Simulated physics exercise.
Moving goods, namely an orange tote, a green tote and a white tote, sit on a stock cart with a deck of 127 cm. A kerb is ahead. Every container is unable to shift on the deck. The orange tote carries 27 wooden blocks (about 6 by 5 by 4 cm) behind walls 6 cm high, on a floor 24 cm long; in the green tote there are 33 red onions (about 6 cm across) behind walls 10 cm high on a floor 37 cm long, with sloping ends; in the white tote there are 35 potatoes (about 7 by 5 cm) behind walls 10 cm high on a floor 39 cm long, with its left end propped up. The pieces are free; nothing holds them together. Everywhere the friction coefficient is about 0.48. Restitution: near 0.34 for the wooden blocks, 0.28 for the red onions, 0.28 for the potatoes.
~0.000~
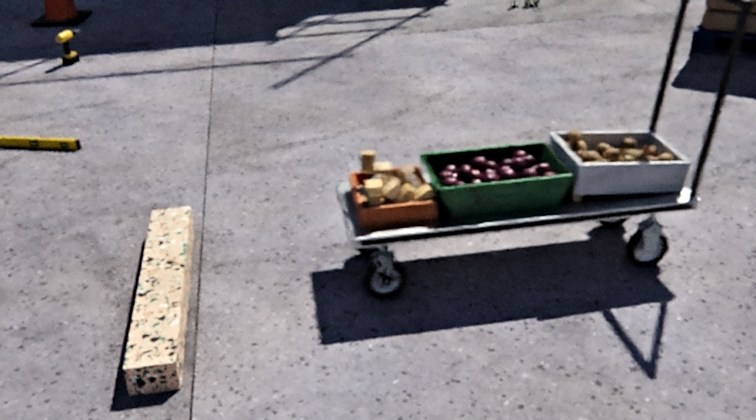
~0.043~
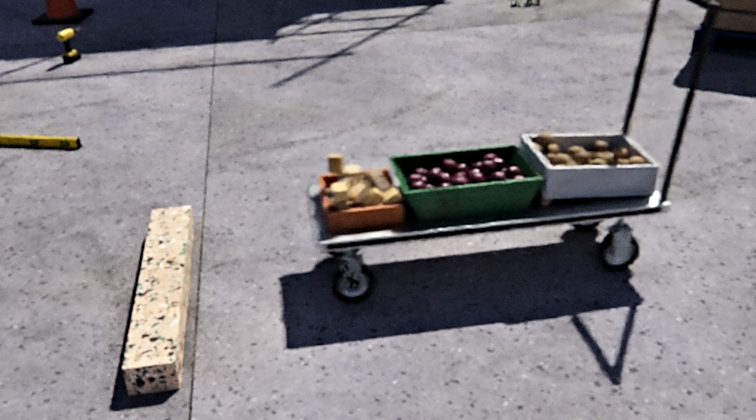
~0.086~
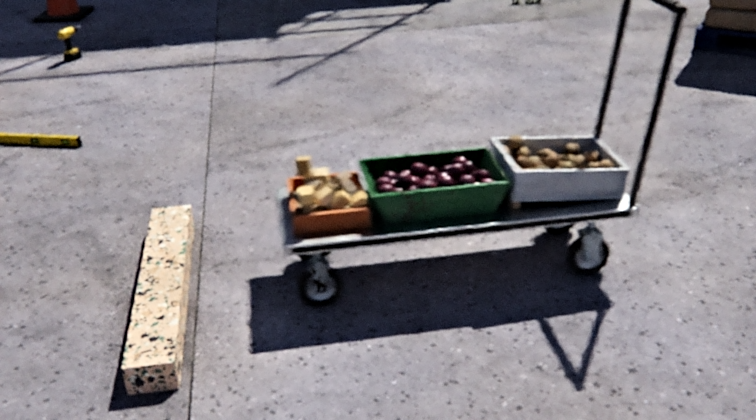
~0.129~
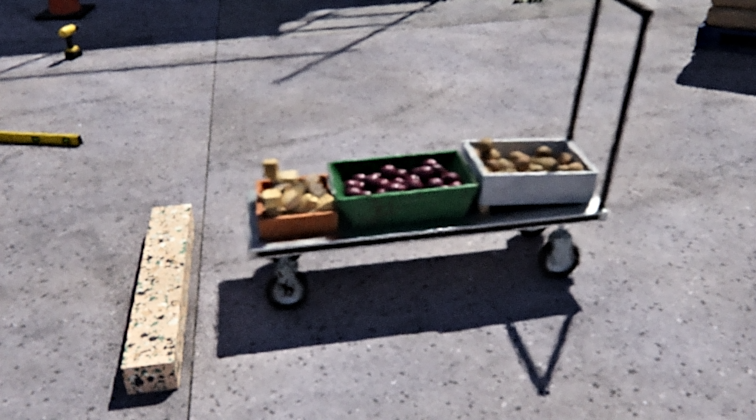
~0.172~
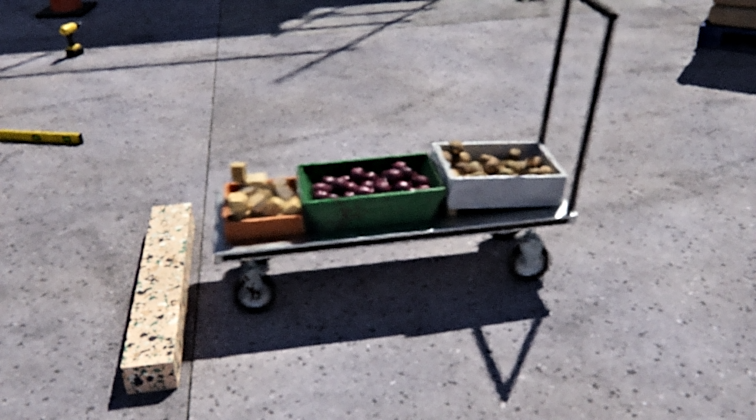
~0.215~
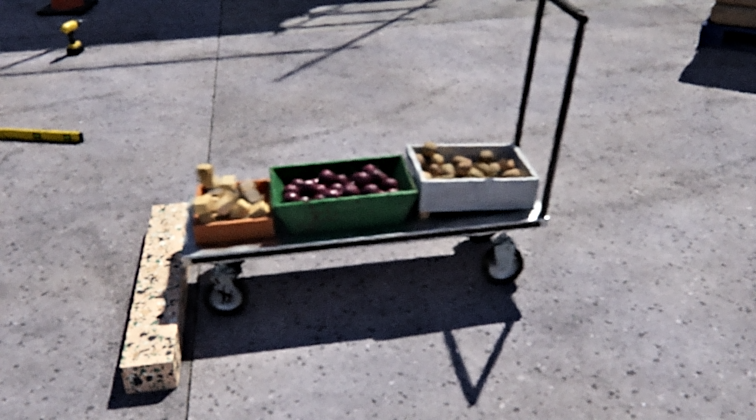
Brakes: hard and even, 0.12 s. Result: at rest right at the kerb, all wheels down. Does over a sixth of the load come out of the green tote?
No.
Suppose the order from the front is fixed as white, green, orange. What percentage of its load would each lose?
In that arrangement the orange tote sheds 10 per cent of its load, the green tote 0 per cent, and the white tote 0 per cent.
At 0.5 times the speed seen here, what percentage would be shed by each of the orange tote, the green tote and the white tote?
Then the orange tote sheds 10 per cent, the green tote 0 per cent, and the white tote 0 per cent.
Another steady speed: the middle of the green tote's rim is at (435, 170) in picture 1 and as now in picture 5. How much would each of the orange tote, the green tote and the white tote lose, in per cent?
Orange tote 10 %, green tote 0 %, white tote 0 %.
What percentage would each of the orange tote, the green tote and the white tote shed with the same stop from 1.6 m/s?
Then the orange tote sheds 20 per cent of its load, the green tote 0 per cent, and the white tote 0 per cent.
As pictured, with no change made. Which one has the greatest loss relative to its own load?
Answer: The orange tote.
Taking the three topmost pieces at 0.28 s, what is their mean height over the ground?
Around 44 centimetres.
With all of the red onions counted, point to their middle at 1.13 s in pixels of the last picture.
Pixel (295, 200), give or take.
After 0.28 s, orange tote 23 in, 4 out, green tote 33 in, 0 out and white tote 35 in, 0 out.
After 0.40 s, orange tote 18 in, 9 out, green tote 33 in, 0 out and white tote 35 in, 0 out.
After 0.63 s, orange tote 16 in, 11 out, green tote 32 in, 1 out and white tote 35 in, 0 out.
When it is over (at 1.13 s), orange tote 16 in, 11 out, green tote 32 in, 1 out and white tote 35 in, 0 out. Asked share, 1 of 33, 3 per cent.
